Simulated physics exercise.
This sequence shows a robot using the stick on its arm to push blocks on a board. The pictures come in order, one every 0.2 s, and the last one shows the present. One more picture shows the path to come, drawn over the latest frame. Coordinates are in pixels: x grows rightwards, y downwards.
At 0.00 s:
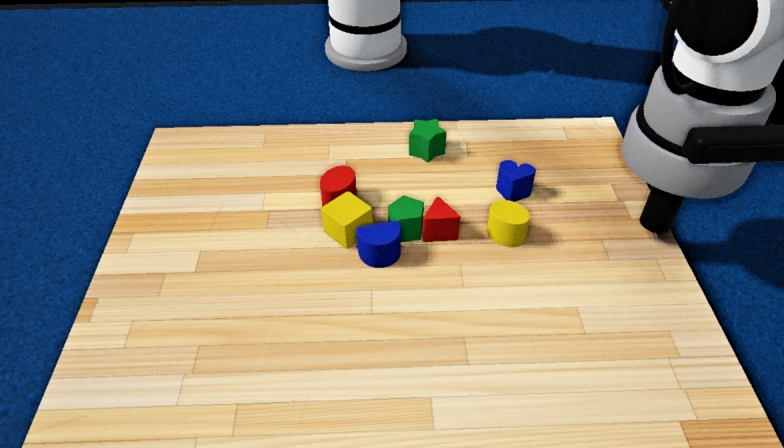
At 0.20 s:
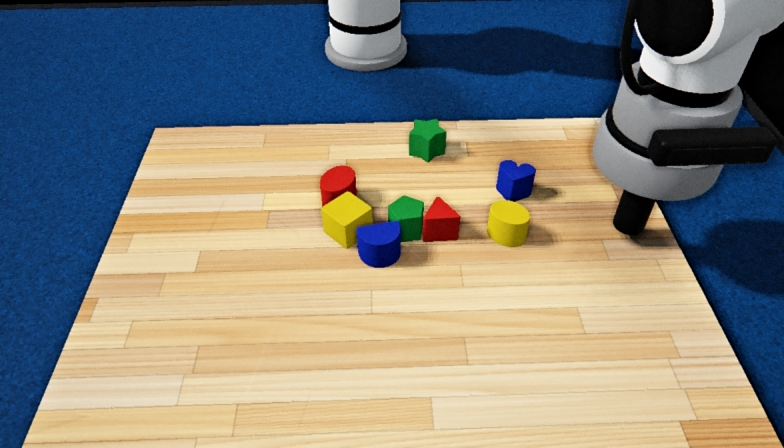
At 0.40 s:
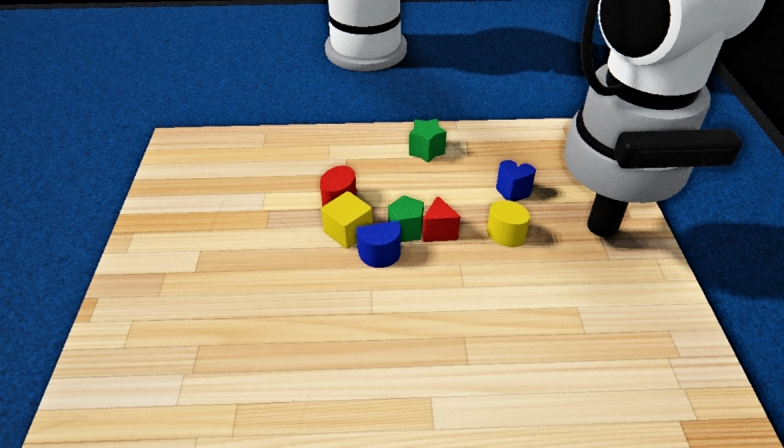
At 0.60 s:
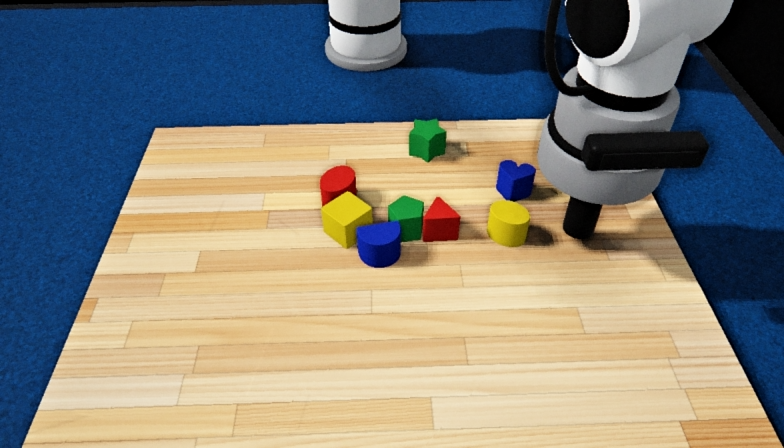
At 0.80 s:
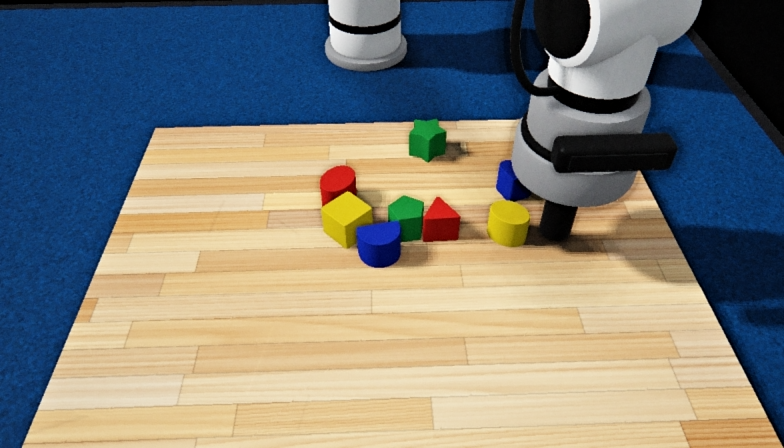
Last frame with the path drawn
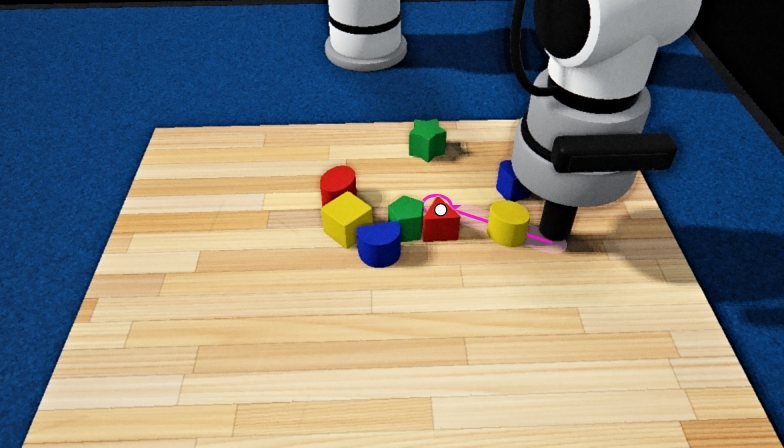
Robot arm with a black stick moving left across a wooden board toward a yellow block, the coloured blocks staying still.
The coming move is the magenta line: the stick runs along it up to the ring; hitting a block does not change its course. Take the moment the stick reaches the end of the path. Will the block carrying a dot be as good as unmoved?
No, that is not what happens.
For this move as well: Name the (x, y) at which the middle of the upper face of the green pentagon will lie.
It sits at (388, 211).
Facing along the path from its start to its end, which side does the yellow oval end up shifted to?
Out to the left.
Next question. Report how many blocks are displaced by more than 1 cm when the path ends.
Three or more shift.
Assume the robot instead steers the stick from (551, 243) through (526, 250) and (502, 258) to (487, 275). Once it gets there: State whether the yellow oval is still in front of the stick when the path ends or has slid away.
Gone from the front.
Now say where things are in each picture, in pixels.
The first picture shows tip of the stick (655, 223), middles of tops, green pentagon (407, 207), red triangle (441, 210), yellow oval (510, 211), blue heart (517, 169).
The second picture shows stick (628, 225), nothing pushed.
The third picture shows stick (602, 227), nothing pushed.
The fourth picture shows stick (578, 229), nothing pushed.
The fifth picture shows stick (554, 231), green pentagon (407, 207), red triangle (441, 210), yellow oval (510, 211), blue heart partly hidden.
The line goes in a line from (551, 243) to (437, 205); the dot is on the red triangle.
What follows on the original path. One third of the way, stick (513, 217); yellow oval (480, 206), turned 15° anticlockwise.
Two thirds of the way, stick (474, 205); green pentagon (396, 209), turned 15° clockwise; red triangle (421, 217); yellow oval (444, 202), turned 55° anticlockwise.
At the end, stick (438, 193); green pentagon (388, 211), turned 20° clockwise; red triangle (415, 225), turned 15° anticlockwise; yellow oval (421, 201), turned 115° anticlockwise; blue heart unmoved.
